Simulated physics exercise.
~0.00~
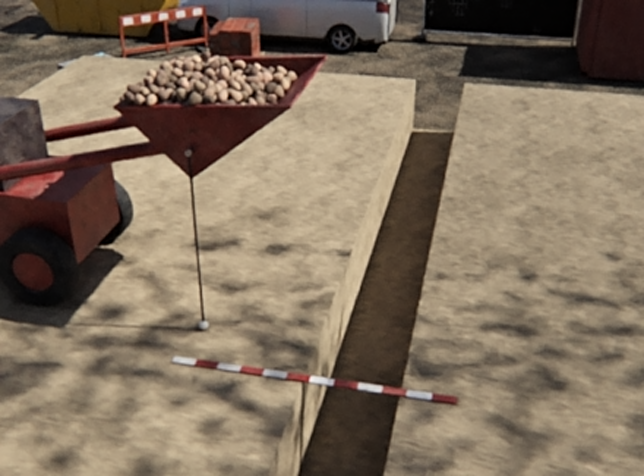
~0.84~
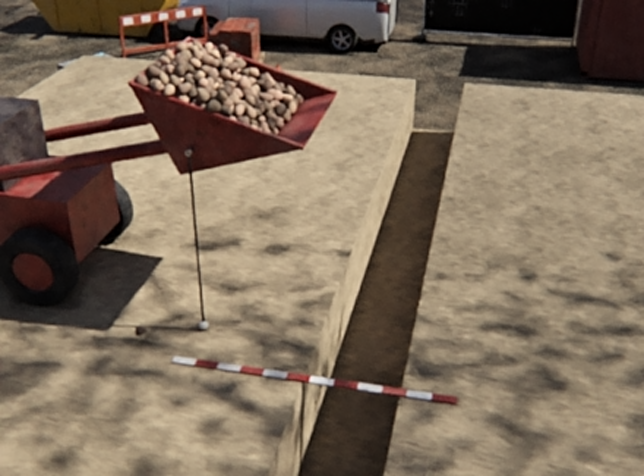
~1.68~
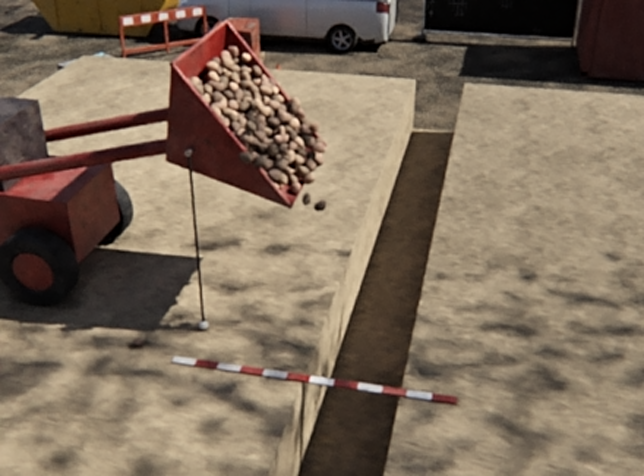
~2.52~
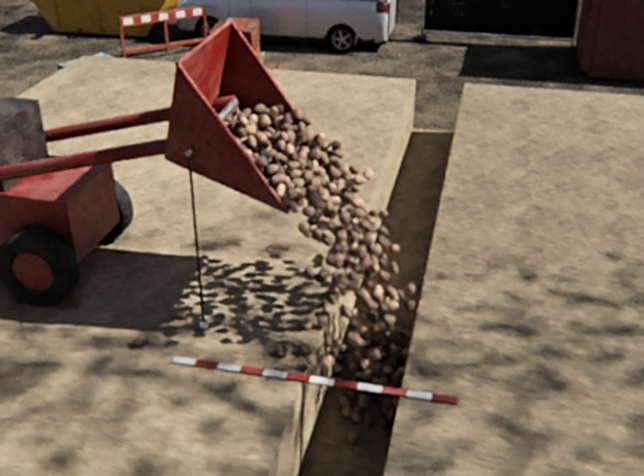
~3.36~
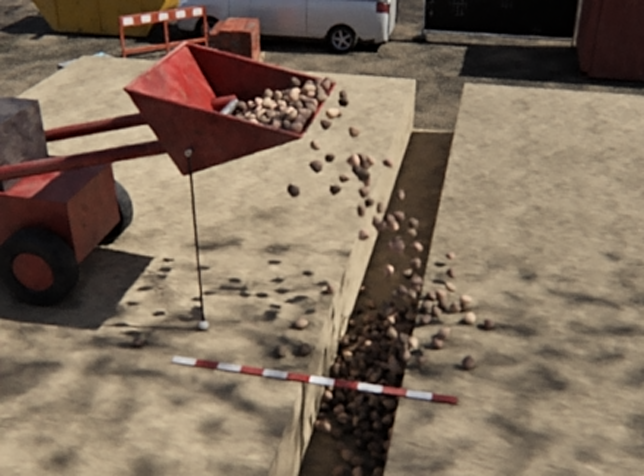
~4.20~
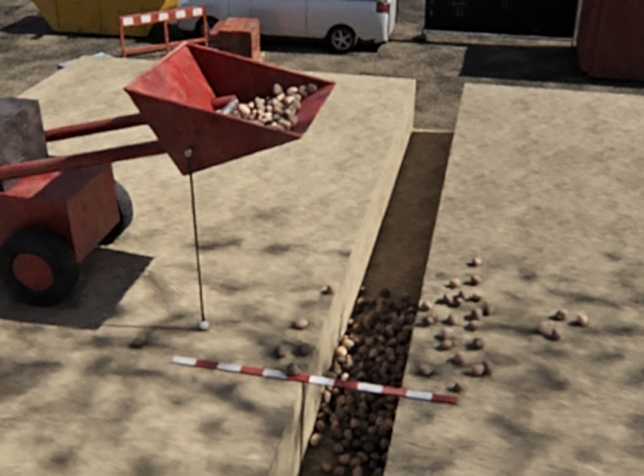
To begin with, a red loader on the left holds a raised bucket heaped with rounded stones beside a straight-sided trench, with a red-and-white striped staff lying across it. The bucket tips forward to the right, and the heap shifts towards its lip as the first few stones drop. It tilts steeply, and a thick stream pours down into the trench. The bucket then swings back up while the last falling stones scatter. In the end most of the stones lie in the trench, some rest on the ground either side, and a small pile stays in the still bucket.
